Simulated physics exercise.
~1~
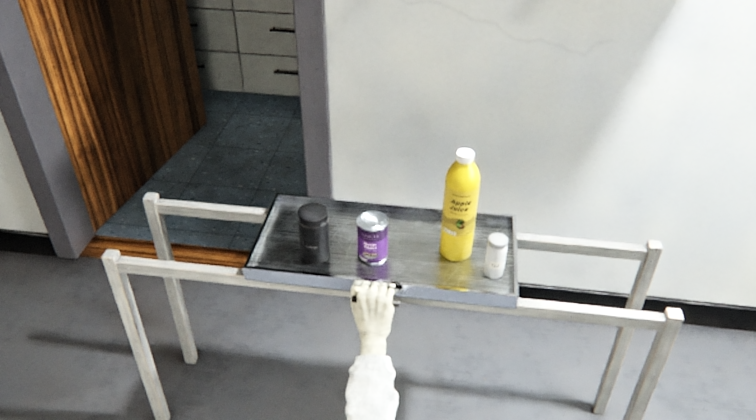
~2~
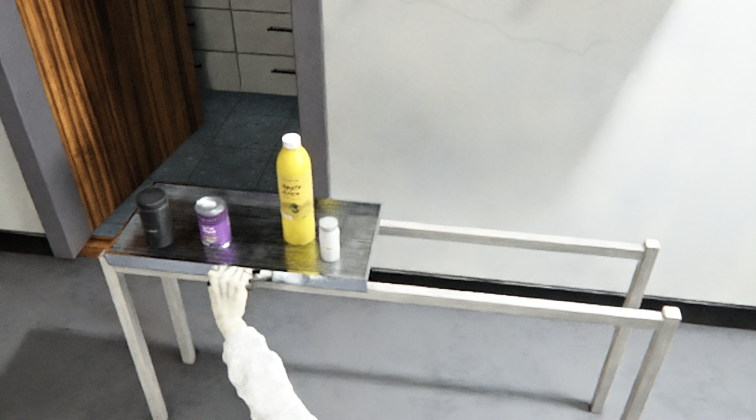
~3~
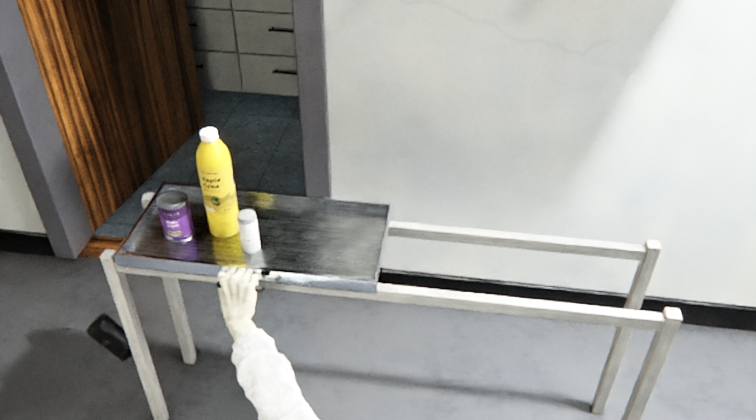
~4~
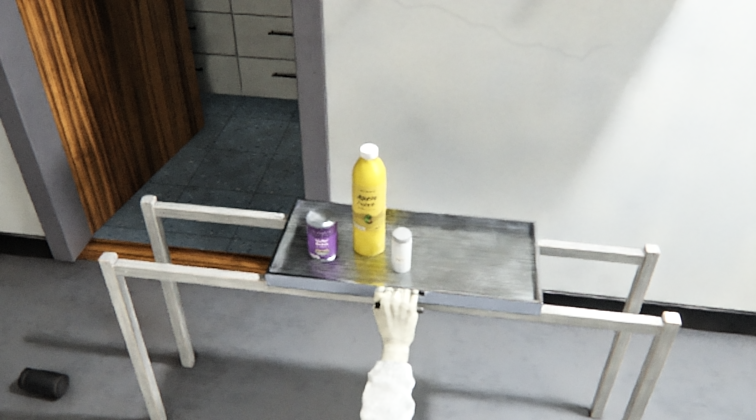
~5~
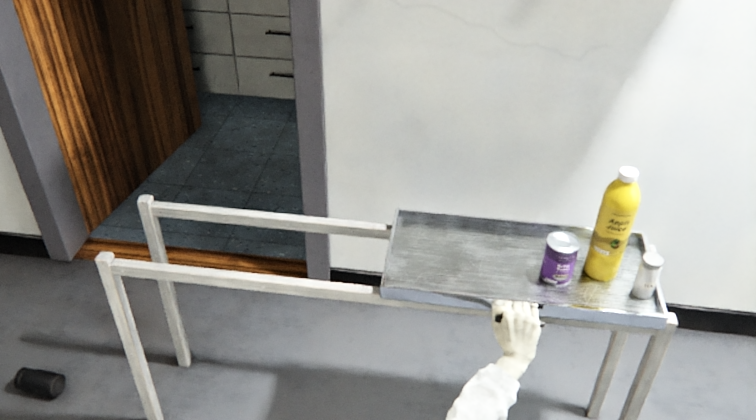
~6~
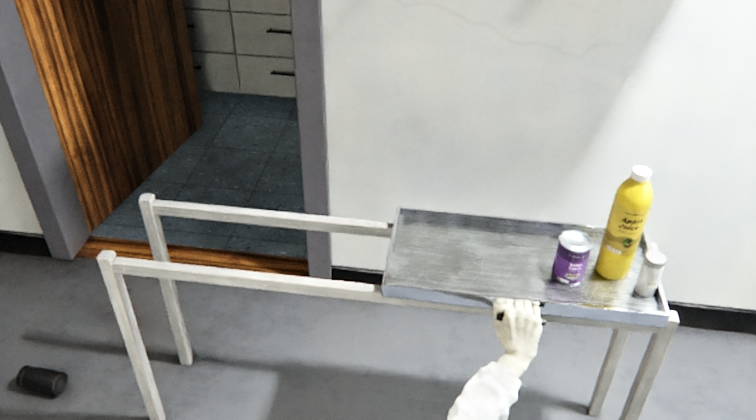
A black jar toppled off the left end of a sliding tray onto the floor as a pale hand pushed the tray left, then right, leaving the purple tin, yellow bottle and white shaker standing near its right end.
